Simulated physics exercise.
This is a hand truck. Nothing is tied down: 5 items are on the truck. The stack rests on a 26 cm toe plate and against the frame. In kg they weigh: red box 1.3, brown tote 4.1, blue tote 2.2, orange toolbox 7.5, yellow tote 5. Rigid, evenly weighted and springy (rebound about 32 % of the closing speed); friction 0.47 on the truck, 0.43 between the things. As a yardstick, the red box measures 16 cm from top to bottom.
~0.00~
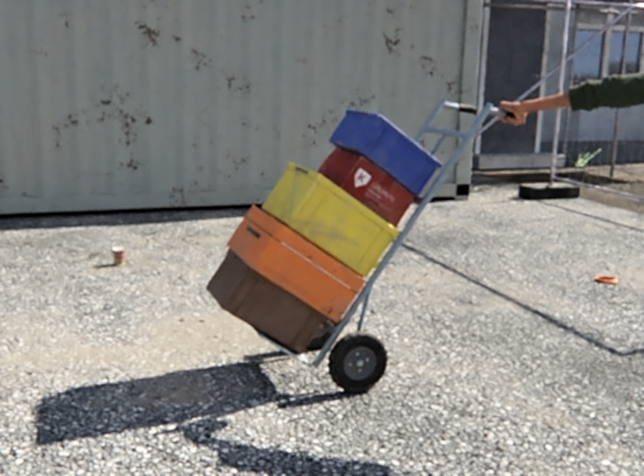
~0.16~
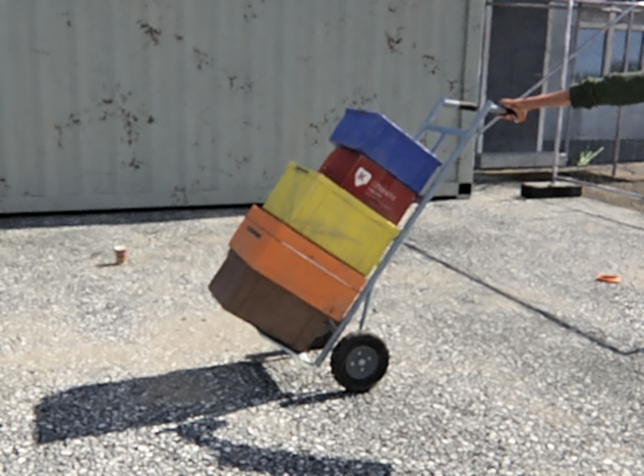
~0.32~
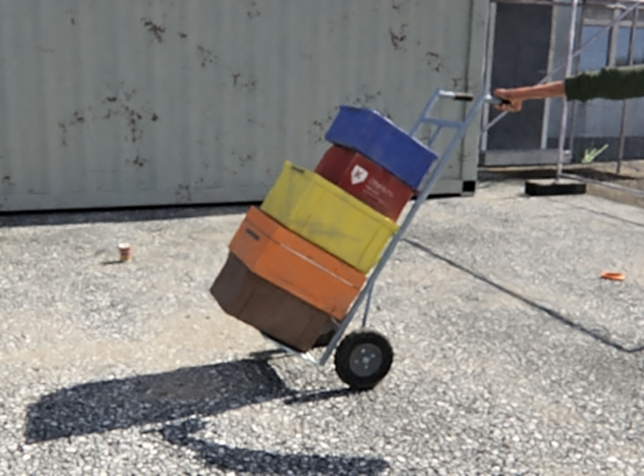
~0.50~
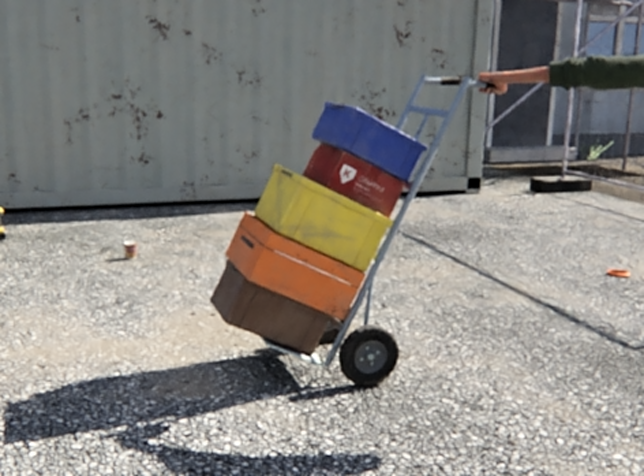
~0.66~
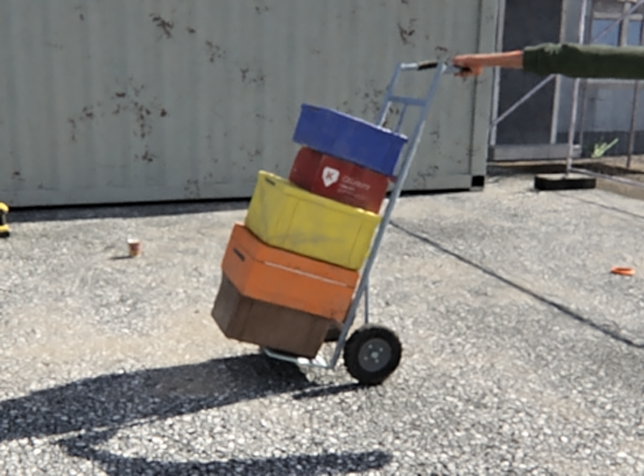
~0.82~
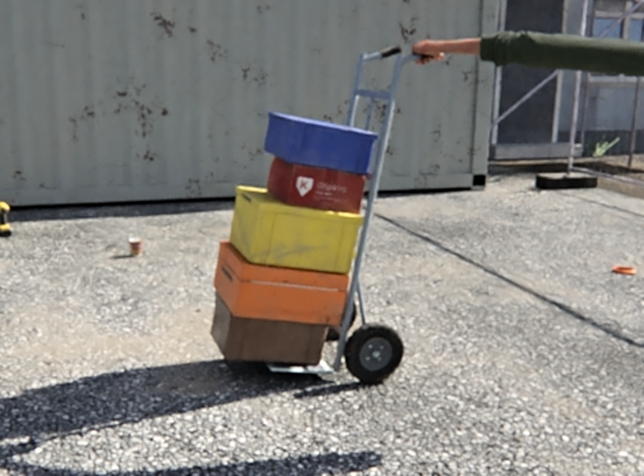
To begin with, a hand at the right grips the handle of a hand truck leaning back to the right, loaded with brown, orange, yellow, red and blue containers. After barely moving, the arm pushes the handle up and leftward, and the truck and its stack swing steadily to nearly upright.
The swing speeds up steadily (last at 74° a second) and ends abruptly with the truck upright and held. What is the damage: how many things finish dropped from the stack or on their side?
Tipped or gone: Not one.
After 1.02 s, truck upright; red box slid 3 cm near (280, 195); blue tote slid 4 cm; yellow tote slid 2 cm.
After 1.12 s, truck upright; red box tipped 4° from how it sat near (267, 196); brown tote tipped 4° from how it sat near (265, 343); blue tote tipped 4° from how it sat.
After 1.22 s, truck upright; red box tipped 4° from how it sat near (261, 196); brown tote tipped 4° from how it sat near (265, 343); blue tote tipped 4° from how it sat.
At rest (1.7 s), not toppled but over 10 cm from the start, red box and blue tote; the other 3 in place, give or take 10 cm. Seen from the same camera at the end, red box near (260, 196), brown tote near (265, 343).
